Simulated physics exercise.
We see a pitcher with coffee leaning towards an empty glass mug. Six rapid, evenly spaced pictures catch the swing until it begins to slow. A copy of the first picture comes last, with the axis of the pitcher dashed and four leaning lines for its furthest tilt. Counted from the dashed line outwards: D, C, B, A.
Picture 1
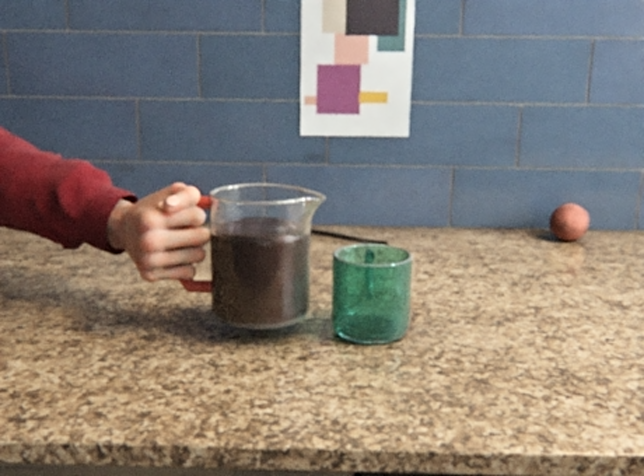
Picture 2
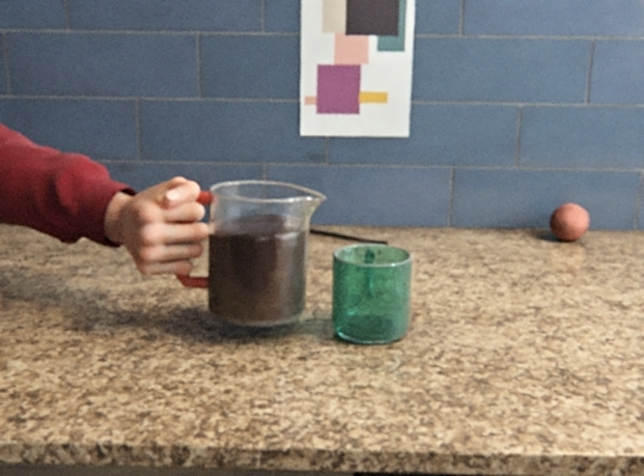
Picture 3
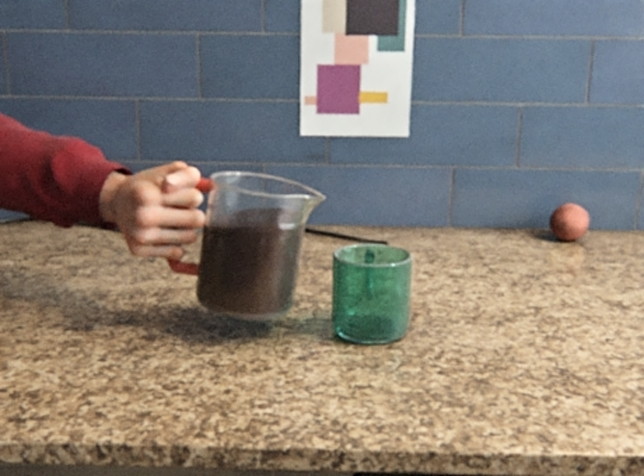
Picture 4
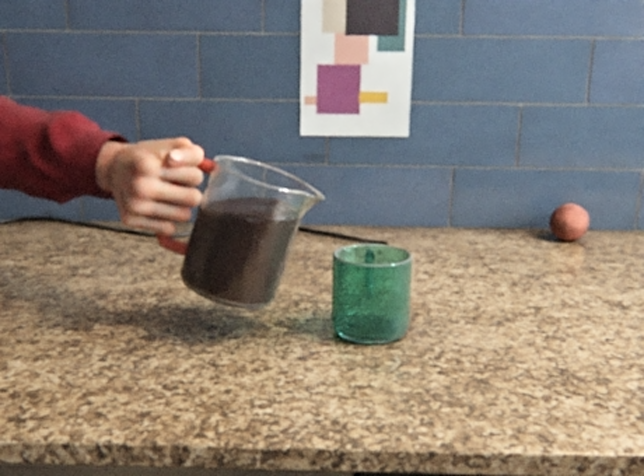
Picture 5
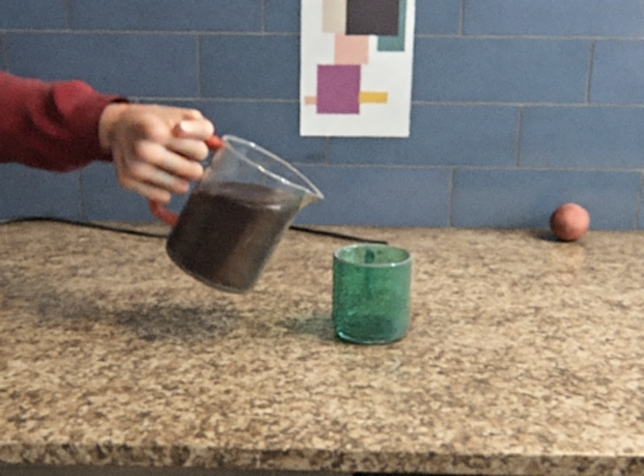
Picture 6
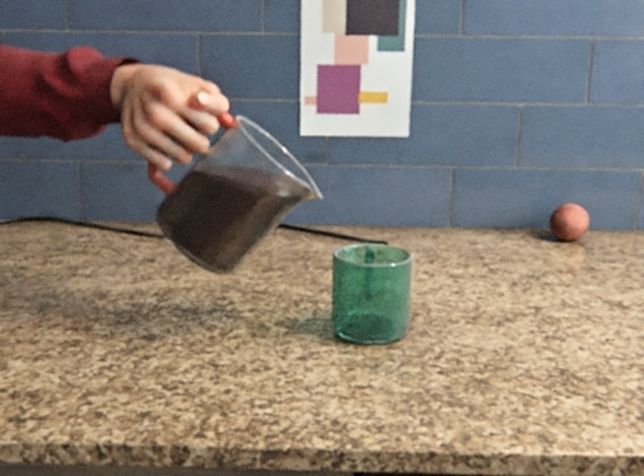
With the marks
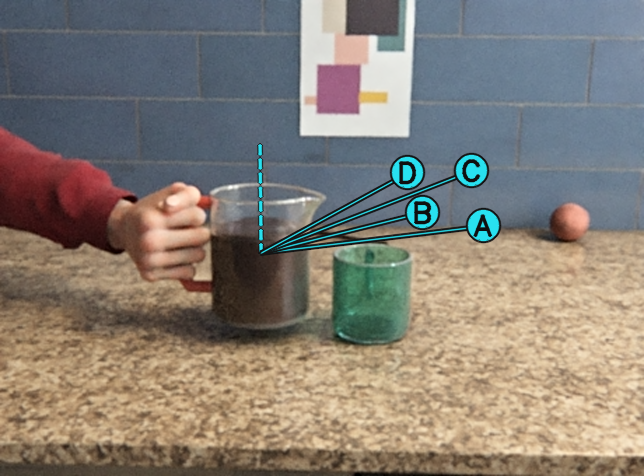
A hand in a red sleeve lifted a glass pitcher of dark coffee off the speckled counter and steadily tilted it toward an empty green glass on the right, with nothing pouring out yet.
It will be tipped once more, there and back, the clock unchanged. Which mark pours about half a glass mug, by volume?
It is D.
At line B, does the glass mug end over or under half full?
Over half.
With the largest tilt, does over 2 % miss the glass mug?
Yes.
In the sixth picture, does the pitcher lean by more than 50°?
No, it does not.
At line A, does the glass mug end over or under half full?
Over.
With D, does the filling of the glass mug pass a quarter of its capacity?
Yes, clearly.
On the marked copy, A at (466, 228); B at (406, 216); C at (455, 177); D at (392, 181).
With A, the glass mug ends with about 77 % of what it can hold; 27 % of the coffee is spilt.
With B, the glass mug ends with about 75 % of what it can hold; 15 % of the coffee is spilt.
With C, the glass mug ends with about 72 % of what it can hold; 3 % of the coffee is spilt.
With D, the glass mug ends with about 49 % of what it can hold.
